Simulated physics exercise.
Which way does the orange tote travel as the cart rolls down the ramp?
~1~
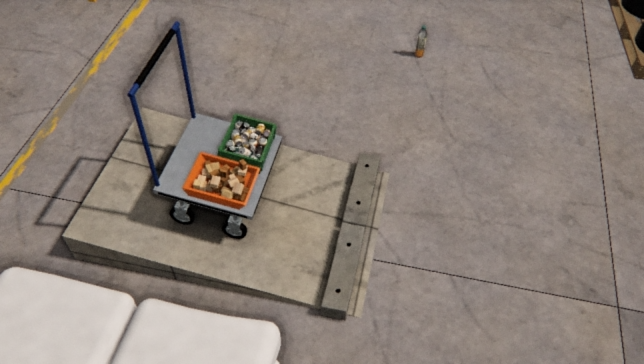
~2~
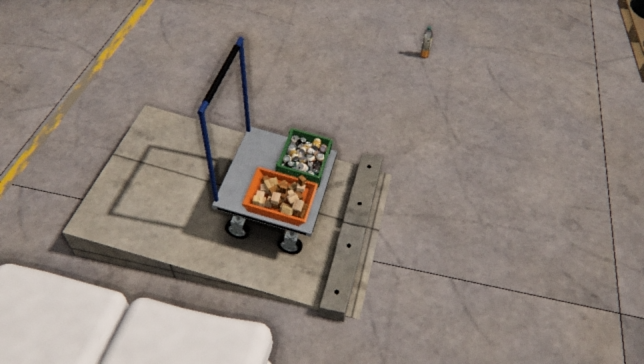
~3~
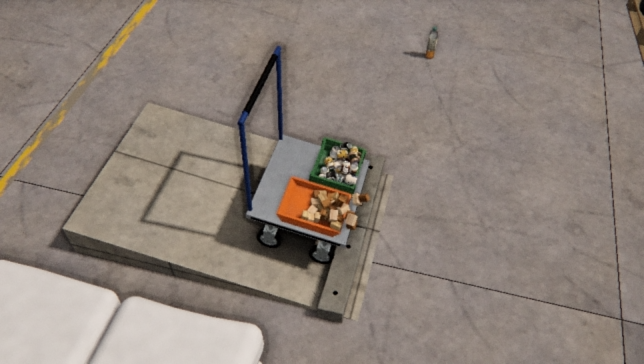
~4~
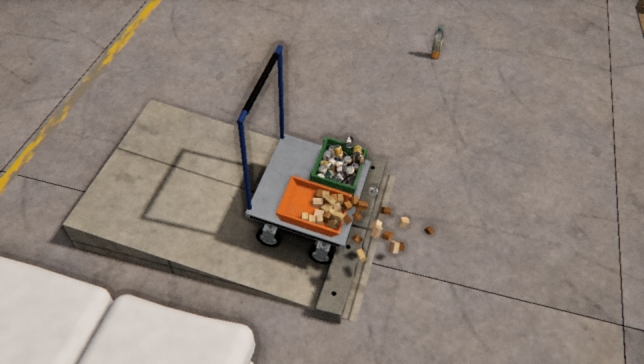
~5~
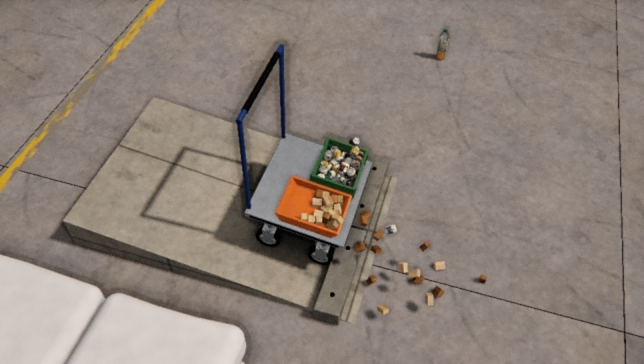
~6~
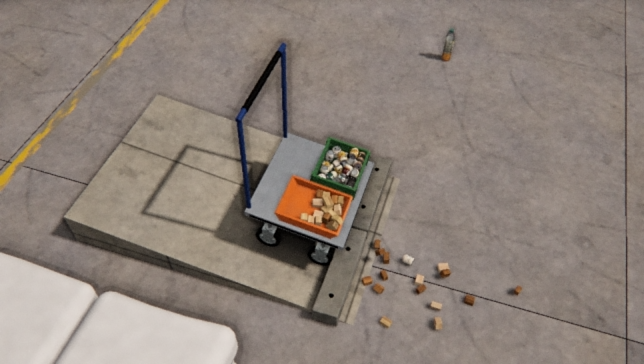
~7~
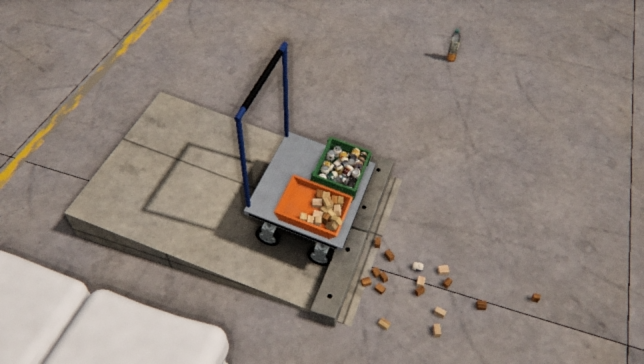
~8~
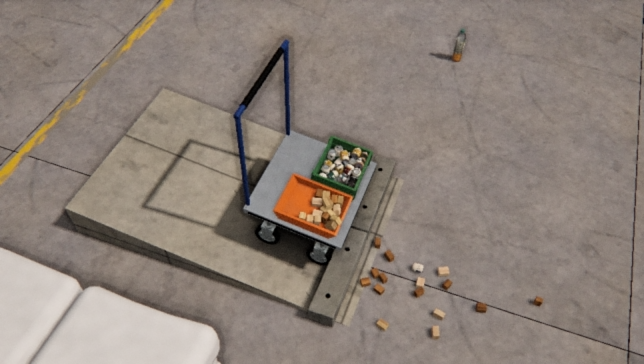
It moves to the right along with the cart, until the cart stops at the kerb.
